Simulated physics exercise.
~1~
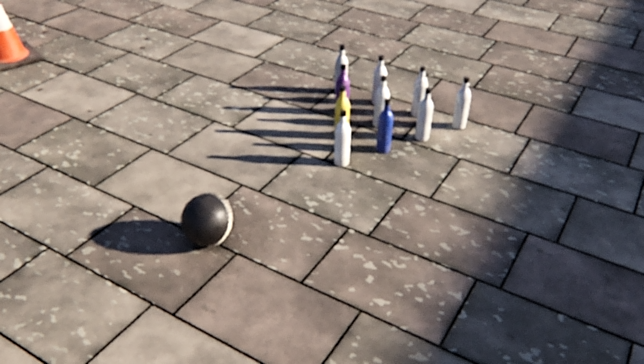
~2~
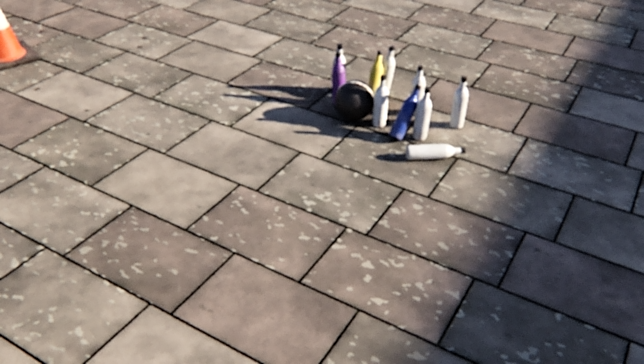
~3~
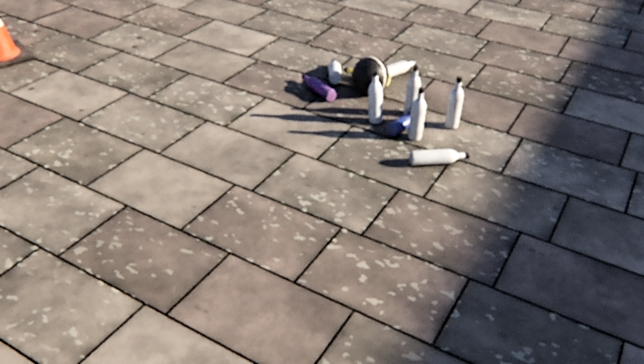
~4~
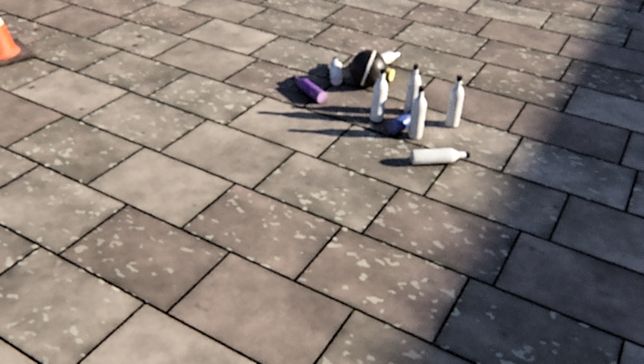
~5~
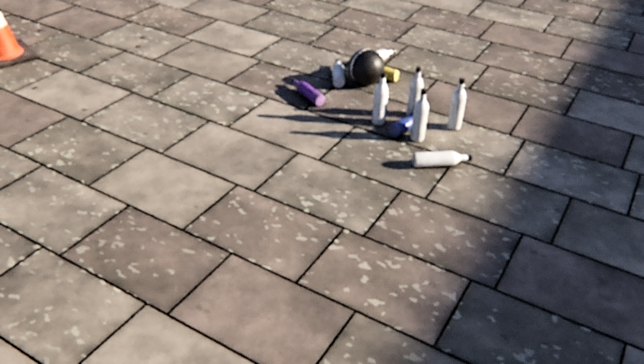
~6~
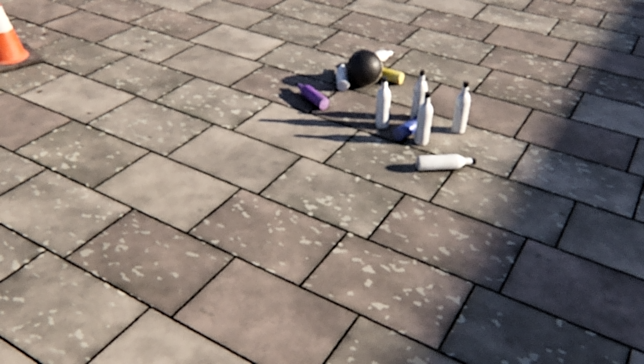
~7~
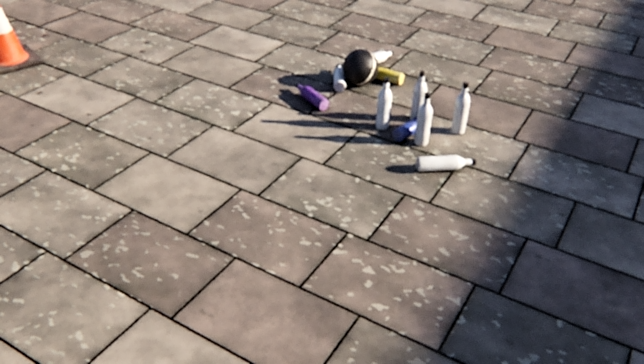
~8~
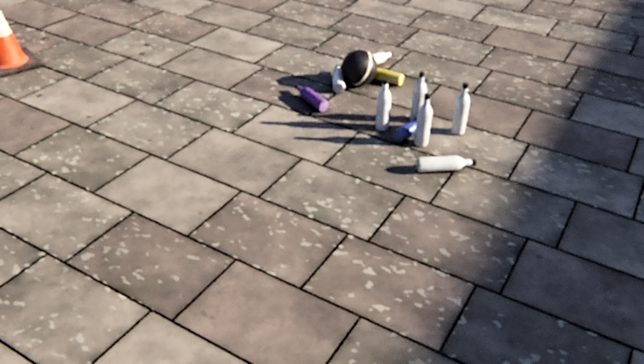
We see a dark ball roll across sunlit paving into a wedge of standing bottles, knocking over the purple, yellow, blue and several white ones; it comes to rest among the fallen bottles at the back, while four white bottles stay upright.
